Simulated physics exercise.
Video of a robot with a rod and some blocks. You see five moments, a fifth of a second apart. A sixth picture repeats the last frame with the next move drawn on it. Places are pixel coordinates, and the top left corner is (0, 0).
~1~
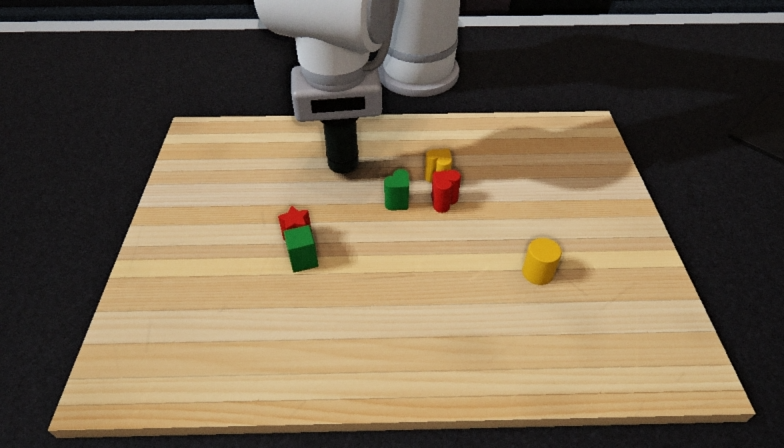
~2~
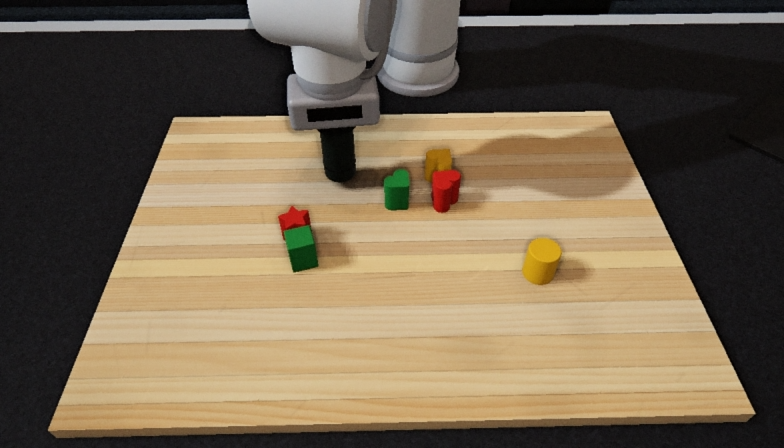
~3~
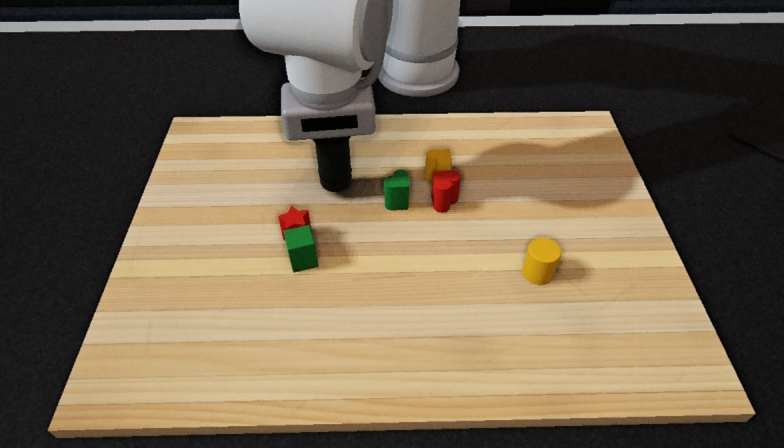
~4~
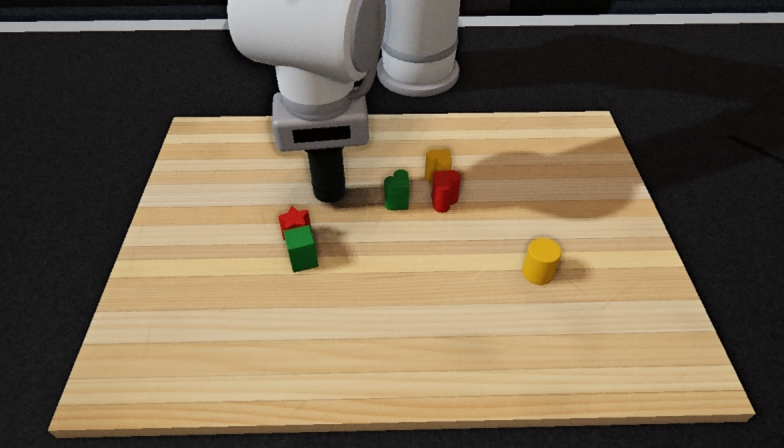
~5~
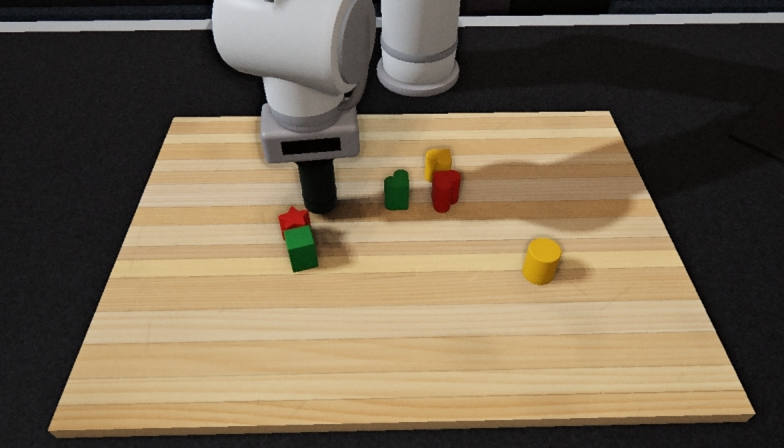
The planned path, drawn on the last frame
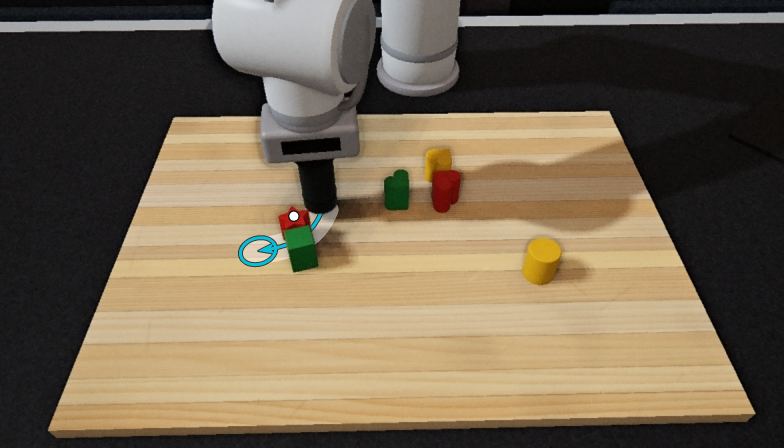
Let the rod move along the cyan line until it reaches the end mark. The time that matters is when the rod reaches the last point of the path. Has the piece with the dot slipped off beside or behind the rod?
Yes.
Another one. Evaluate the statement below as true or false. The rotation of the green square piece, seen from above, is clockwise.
This is false.
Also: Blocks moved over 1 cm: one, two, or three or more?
Count: 2.
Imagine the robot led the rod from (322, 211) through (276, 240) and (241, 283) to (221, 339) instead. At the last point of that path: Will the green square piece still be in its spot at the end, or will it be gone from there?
At the moment the path ends, the green square piece no longer stands where it did.
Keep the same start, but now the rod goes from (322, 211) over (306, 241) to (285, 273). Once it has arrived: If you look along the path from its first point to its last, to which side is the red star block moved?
That block drifts right.
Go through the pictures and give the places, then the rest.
In the first frame, tip of the rod at (343, 164), middles of tops, red star block at (294, 216), green square piece at (299, 237), green heart at (398, 179).
In the second frame, rod at (341, 173), nothing pushed.
In the third frame, rod at (336, 182), nothing pushed.
In the fourth frame, rod at (330, 192), nothing pushed.
In the fifth frame, rod at (321, 203), red star block at (294, 216), green square piece at (299, 237), green heart at (398, 179).
The line goes from (322, 211) over (310, 230) and (287, 245) to (258, 251); the dot is on the red star block.
The first path, step by step. Halfway along, rod at (298, 231); red star block at (274, 232), turned 15° clockwise; green square piece at (293, 249), turned 30° anticlockwise.
At the end, rod at (256, 244); red star block at (242, 250), turned 15° anticlockwise; green square piece at (293, 249), turned 30° anticlockwise; green heart unmoved.
